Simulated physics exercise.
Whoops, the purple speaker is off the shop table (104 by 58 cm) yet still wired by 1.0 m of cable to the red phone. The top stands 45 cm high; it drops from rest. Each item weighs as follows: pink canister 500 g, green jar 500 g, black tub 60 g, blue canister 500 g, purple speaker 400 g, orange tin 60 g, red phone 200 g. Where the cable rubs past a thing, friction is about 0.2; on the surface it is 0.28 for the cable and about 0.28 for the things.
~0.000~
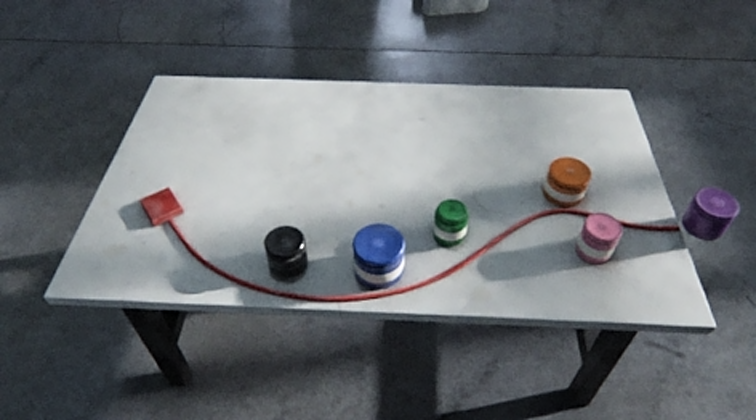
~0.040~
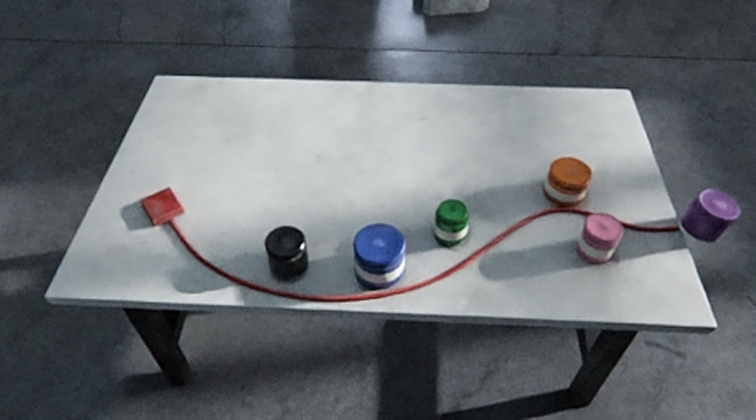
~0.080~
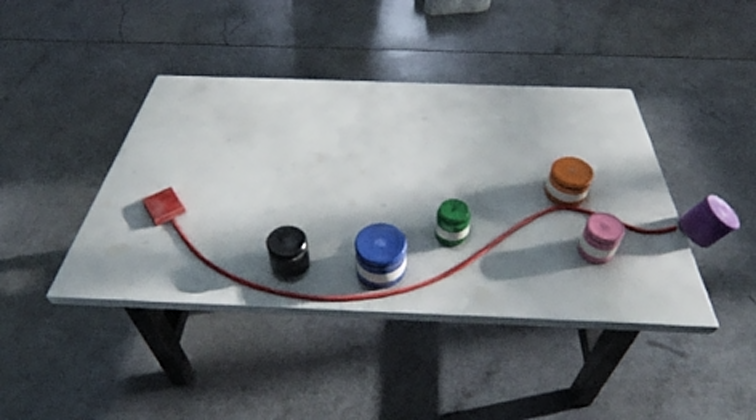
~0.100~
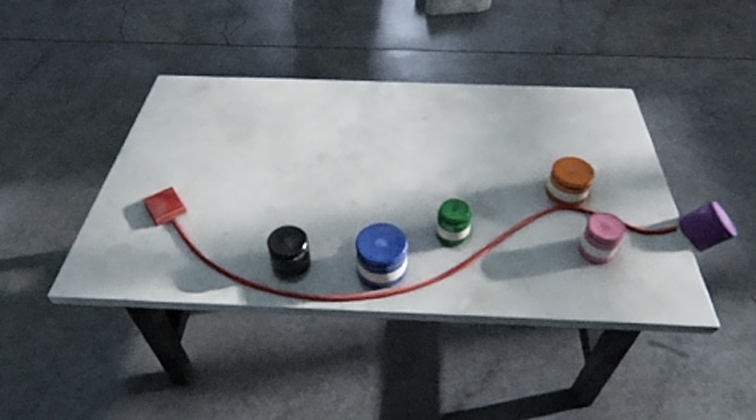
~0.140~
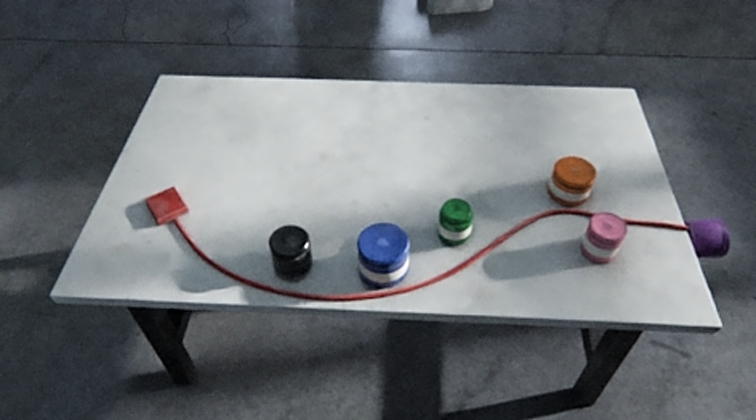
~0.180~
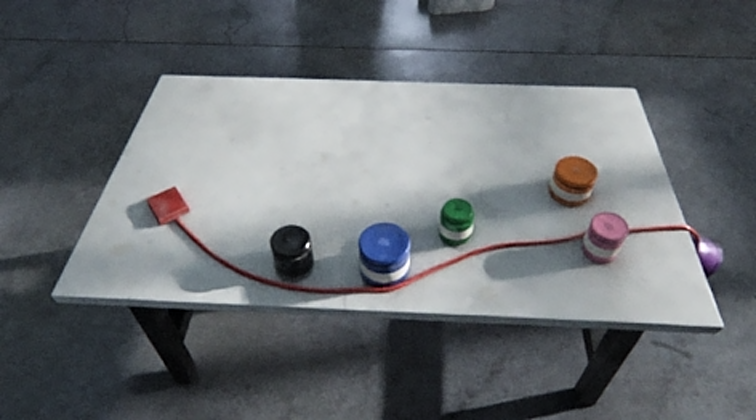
The purple cylinder at the table's right edge tilted and dropped below the tabletop, drawing the red cord straighter past the pink, orange, green, blue and black containers, while the red square barely moved.
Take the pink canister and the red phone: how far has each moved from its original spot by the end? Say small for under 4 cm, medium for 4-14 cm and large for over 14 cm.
In order: The pink canister is medium, the red phone is large.
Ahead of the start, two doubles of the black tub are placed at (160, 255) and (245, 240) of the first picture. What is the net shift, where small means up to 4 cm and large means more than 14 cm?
Taking them in turn, the first shows only a little movement and the second shows a medium amount of movement.
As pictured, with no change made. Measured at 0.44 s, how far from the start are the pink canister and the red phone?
At that time the pink canister has gone 0 cm and the red phone 20 cm.
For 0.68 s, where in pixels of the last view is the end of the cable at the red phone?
It sits close to (410, 313) in the last view.
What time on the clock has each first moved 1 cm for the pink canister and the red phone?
The pink canister at 1.00 seconds and the red phone at 0.24 seconds.
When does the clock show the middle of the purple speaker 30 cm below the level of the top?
At about 0.42 s.
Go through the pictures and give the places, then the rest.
Pink canister (604, 226); red phone (161, 203); cable runs through (518, 225) (424, 284) (304, 297) (202, 260), in the first frame.
Purple speaker (717, 204); cable runs through (424, 284) (202, 260), in the second frame.
Purple speaker (708, 222); cable runs through (426, 283) (204, 259), in the third frame.
Purple speaker (707, 227); cable runs through (427, 283) (205, 259), in the fourth frame.
Purple speaker (703, 239); cable runs through (429, 283) (207, 259), in the fifth frame.
Pink canister (610, 225); red phone (167, 202); cable runs through (657, 228) (548, 242) (432, 270) (317, 290) (214, 255), in the sixth frame.
At 0.4 s, the cable's tail end at (291, 249); red phone 22 cm off its start, black tub 19 cm off its start, purple speaker over the edge.
At 0.7 s, the cable's tail end at (410, 313); red phone 44 cm off its start, black tub 24 cm off its start, purple speaker over the edge.
At 0.9 s, the cable has left the top; red phone over the edge, black tub 24 cm off its start at (369, 147), purple speaker over the edge.
At 1.2 s, the cable has left the top; red phone over the edge, pink canister 4 cm off its start, black tub 24 cm off its start.
At 2.4 s, the cable has left the top; red phone over the edge, pink canister 10 cm off its start at (665, 263), black tub 24 cm off its start at (369, 147), purple speaker over the edge.
